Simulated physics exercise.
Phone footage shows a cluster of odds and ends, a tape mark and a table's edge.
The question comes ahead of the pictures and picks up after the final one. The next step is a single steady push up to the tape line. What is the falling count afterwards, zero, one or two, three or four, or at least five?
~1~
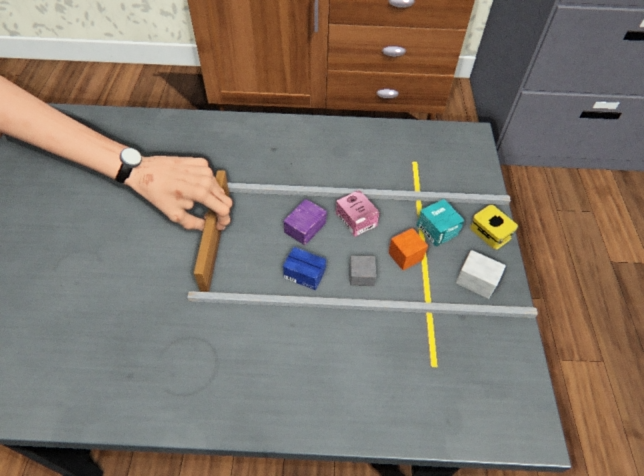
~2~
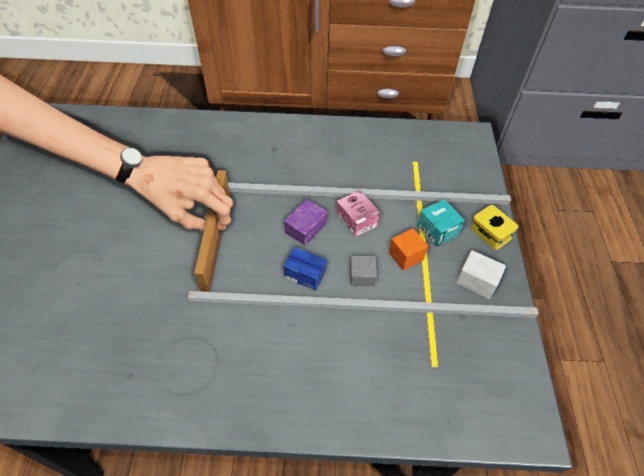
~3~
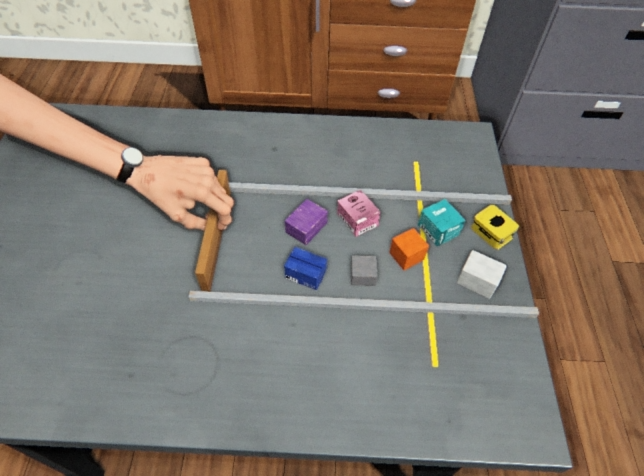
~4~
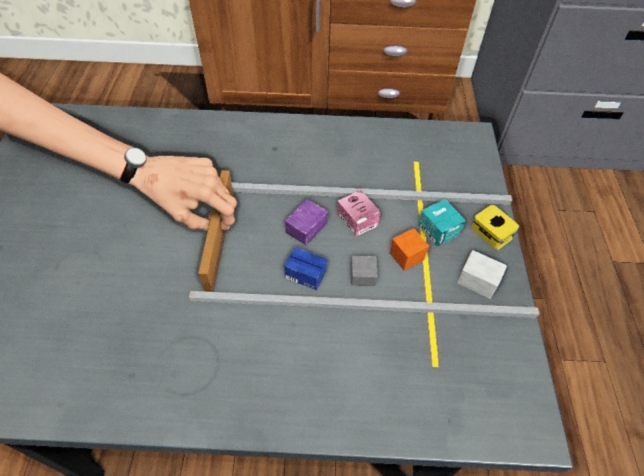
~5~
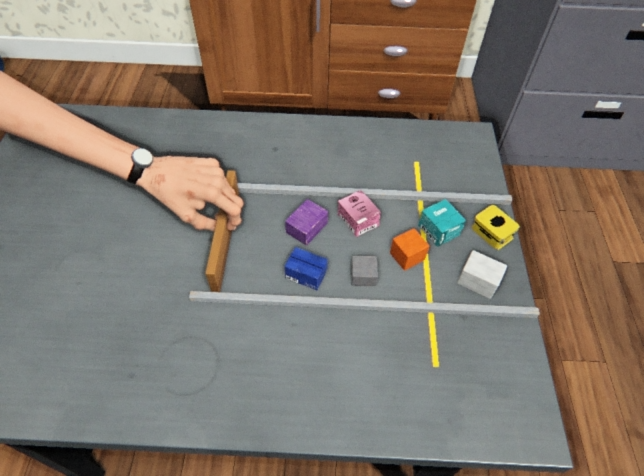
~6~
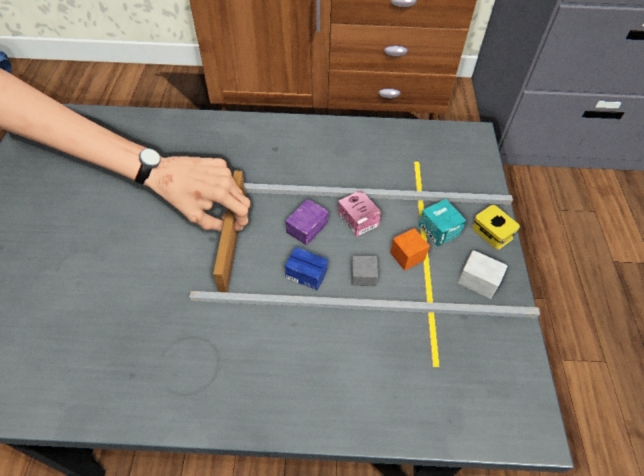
Afterwards the falling count is one or two.
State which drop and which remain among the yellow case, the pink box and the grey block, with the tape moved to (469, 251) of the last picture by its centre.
The yellow case topples down; the pink box stays put; the grey block stays put.
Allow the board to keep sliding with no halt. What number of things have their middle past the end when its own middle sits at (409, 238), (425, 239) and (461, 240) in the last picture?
In order: 0, 1, 3.
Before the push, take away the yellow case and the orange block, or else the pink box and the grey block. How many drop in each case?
Result: 0 in the first case, with 0 in the second.
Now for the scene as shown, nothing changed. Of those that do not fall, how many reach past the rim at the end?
In total, 0 of them.
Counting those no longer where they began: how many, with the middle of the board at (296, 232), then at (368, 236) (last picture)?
Tally: 2; 6.
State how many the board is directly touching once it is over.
Counting them up gives 2.
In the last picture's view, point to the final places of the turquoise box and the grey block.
Near (498, 231) and (478, 283).
Soon after, none off yet; yellow case at rest near (495, 228); white block at rest near (482, 275); turquoise box at rest near (442, 223).
In the end, the number that fall off is one or two; gone, yellow case.
